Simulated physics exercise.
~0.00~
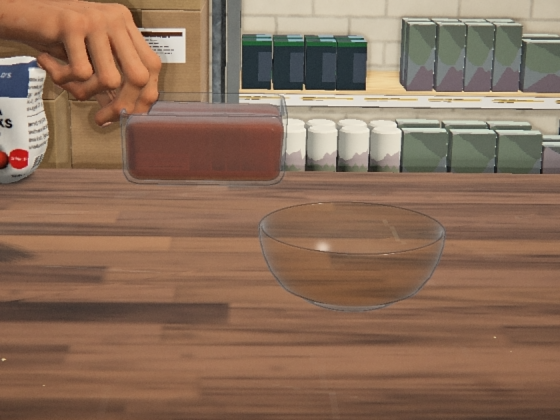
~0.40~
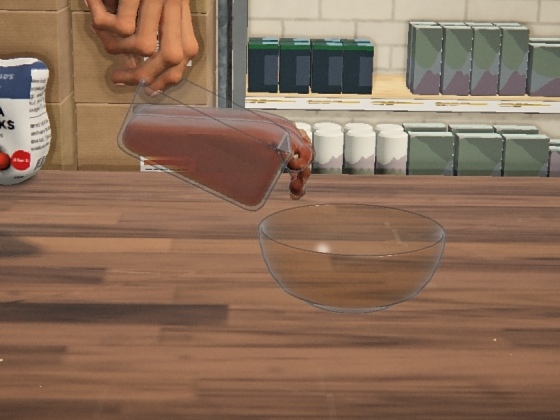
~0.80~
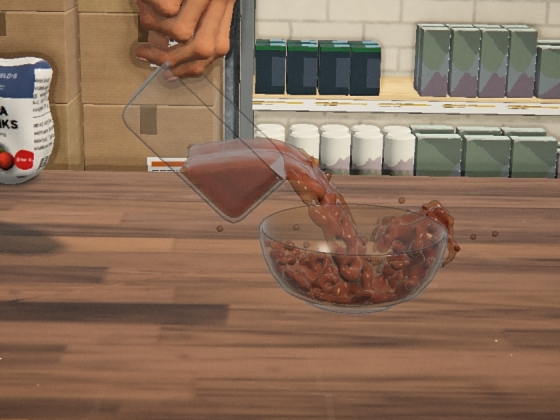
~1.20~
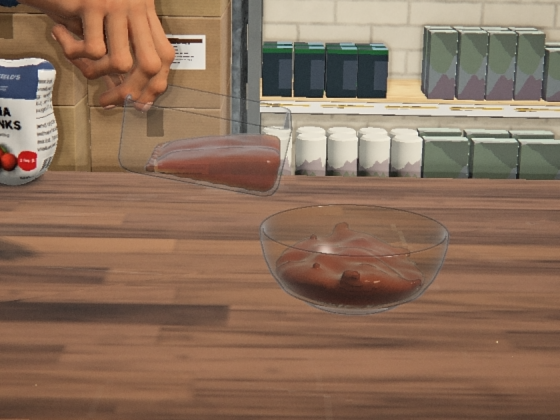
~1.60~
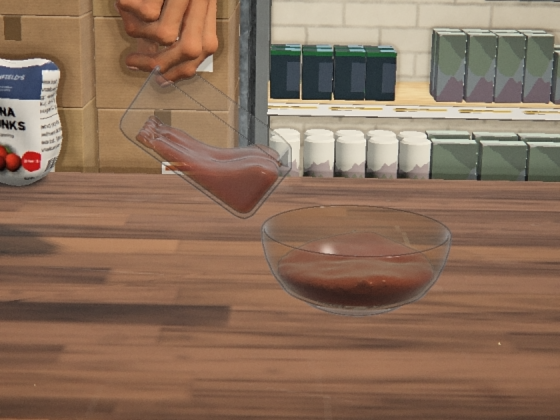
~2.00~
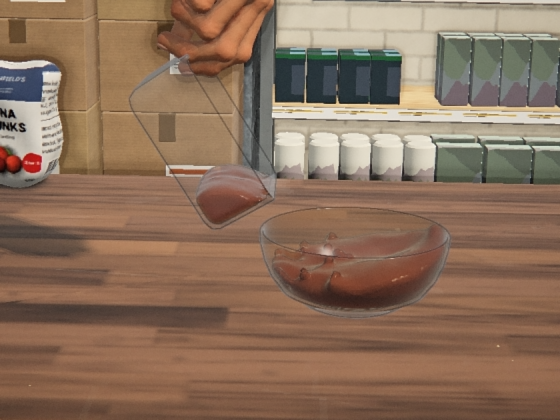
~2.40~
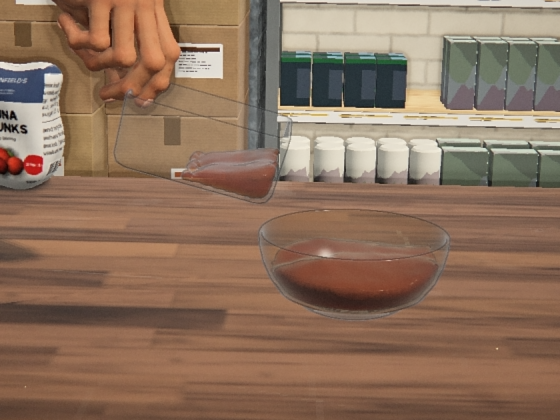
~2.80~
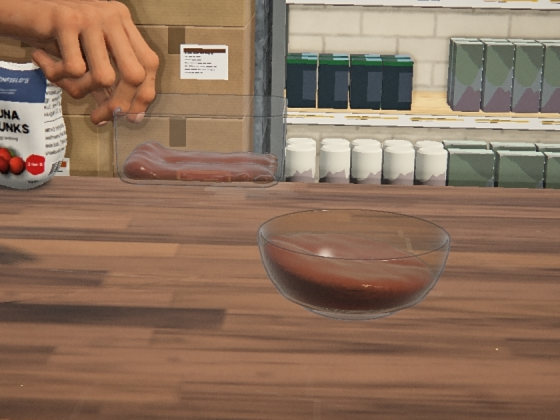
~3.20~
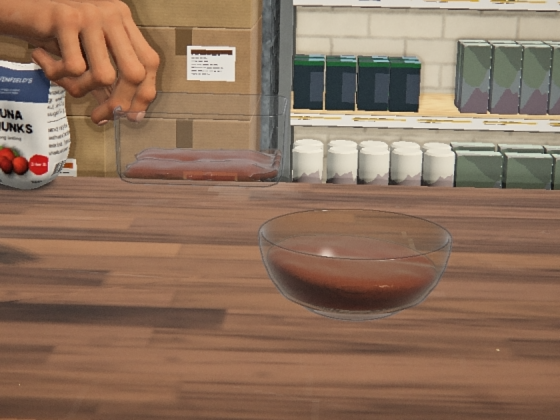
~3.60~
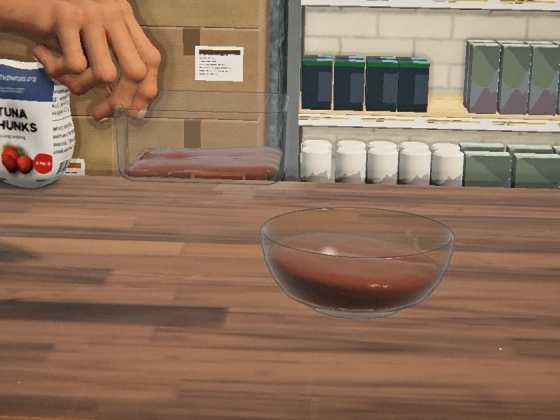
A wooden worktop is seen from slightly above, before cardboard boxes and shelves of cartons and white tubs, with a red-brown-filled clear oblong tub at left of centre, an empty glass bowl to its right and a white-and-blue bag at far left. A hand above the tub tips it rightward, and reddish-brown liquid pours and splashes into the bowl. The tub eases back almost level, then tips again more steeply. It is finally levelled as the view drifts slightly sideways. A shallow layer remains in the tub, and the bowl is partly filled.
